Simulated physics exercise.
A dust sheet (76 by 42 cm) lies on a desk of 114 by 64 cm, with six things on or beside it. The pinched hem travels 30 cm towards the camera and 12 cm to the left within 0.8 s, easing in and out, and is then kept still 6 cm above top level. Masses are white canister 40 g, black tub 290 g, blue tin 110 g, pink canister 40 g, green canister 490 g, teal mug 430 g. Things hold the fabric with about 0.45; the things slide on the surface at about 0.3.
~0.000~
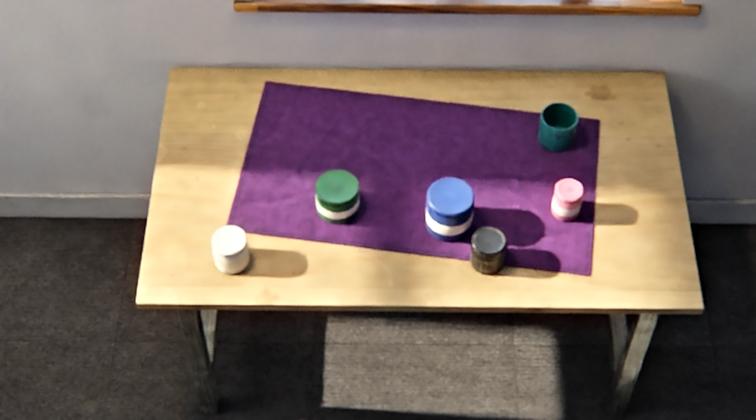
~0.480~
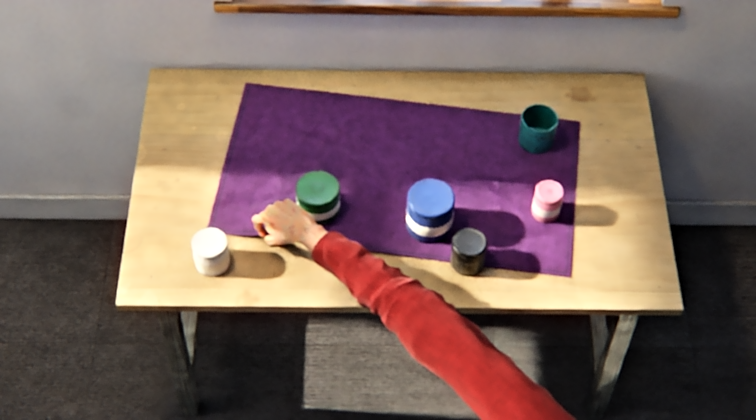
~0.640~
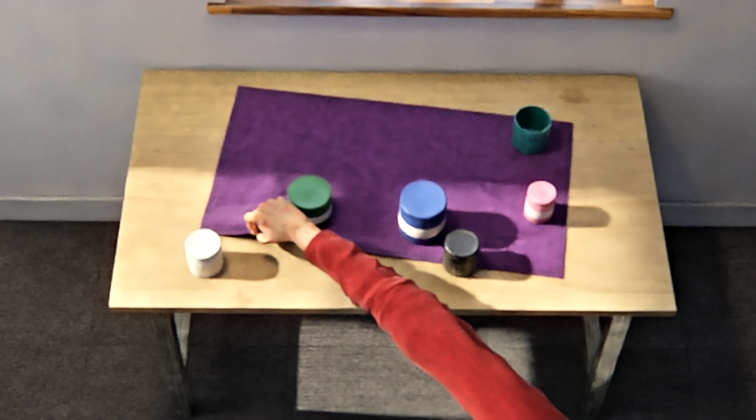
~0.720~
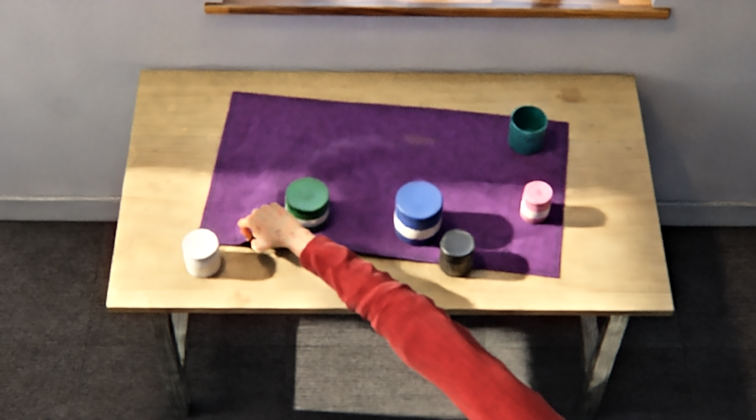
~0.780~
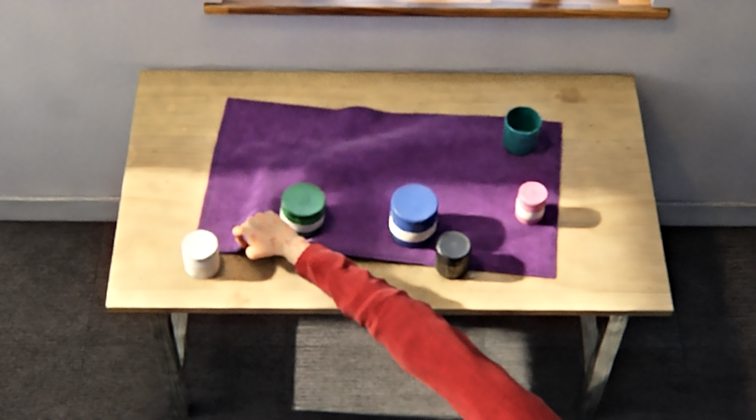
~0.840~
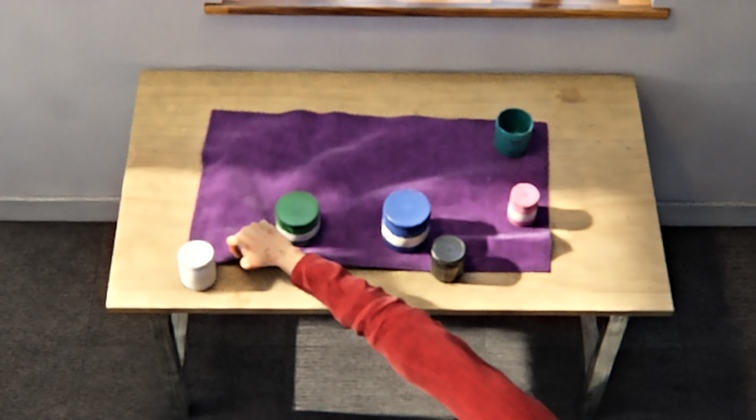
Purple cloth on a wooden desk being pinched and dragged forward and slightly left by a red-sleeved hand, carrying tubs and canisters along.
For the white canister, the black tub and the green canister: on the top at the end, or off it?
In order: The white canister falls off; the black tub drops off; the green canister goes over the edge.
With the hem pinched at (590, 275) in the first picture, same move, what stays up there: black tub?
Then: Black tub drops off.
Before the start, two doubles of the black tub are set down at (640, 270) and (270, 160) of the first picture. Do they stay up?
In turn: Stays on, goes over.
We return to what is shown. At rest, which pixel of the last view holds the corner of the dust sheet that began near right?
Around (481, 304).
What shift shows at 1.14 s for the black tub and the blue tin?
About: Black tub 15 cm, blue tin 20 cm.
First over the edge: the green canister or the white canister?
The white one.
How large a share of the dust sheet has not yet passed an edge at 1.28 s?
About 75 per cent.
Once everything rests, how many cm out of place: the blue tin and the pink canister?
About: Blue tin off the top, pink canister 30 cm.
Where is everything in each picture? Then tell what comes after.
White canister (229, 240); black tub (489, 240); green canister (337, 186); dust sheet corners (266, 81) (600, 120) (590, 276), in the first picture.
Dust sheet corners (246, 83) (580, 122); grip (265, 234), in the second picture.
Green canister (310, 192); dust sheet corners (239, 86) (573, 123); grip (257, 233), in the third picture.
Green canister (307, 194); dust sheet corners (233, 91) (569, 123); grip (251, 239), in the fourth picture.
Black tub (454, 245); blue tin (415, 202); green canister (303, 200); dust sheet corners (228, 98) (562, 123); grip (246, 246), in the fifth picture.
White canister (196, 255); black tub (449, 248); green canister (297, 208); dust sheet corners (212, 109) (547, 123) (551, 272); grip (241, 256), in the sixth picture.
At 1.0 s, 100 % of the dust sheet is still over the top; green canister 14 cm off its start, white canister 11 cm off its start, black tub 8 cm off its start.
At 1.1 s, 90 % of the dust sheet is still over the top; green canister 23 cm off its start, white canister over the edge, black tub 14 cm off its start.
At 1.3 s, 75 % of the dust sheet is still over the top; white canister over the edge, green canister 31 cm off its start at (226, 298), black tub 20 cm off its start at (395, 318).
At 1.4 s, 60 % of the dust sheet is still over the top; white canister over the edge, green canister 36 cm off its start, black tub over the edge.
At 3.0 s, 30 % of the dust sheet is still over the top; white canister over the edge, green canister over the edge, black tub over the edge, blue tin over the edge.
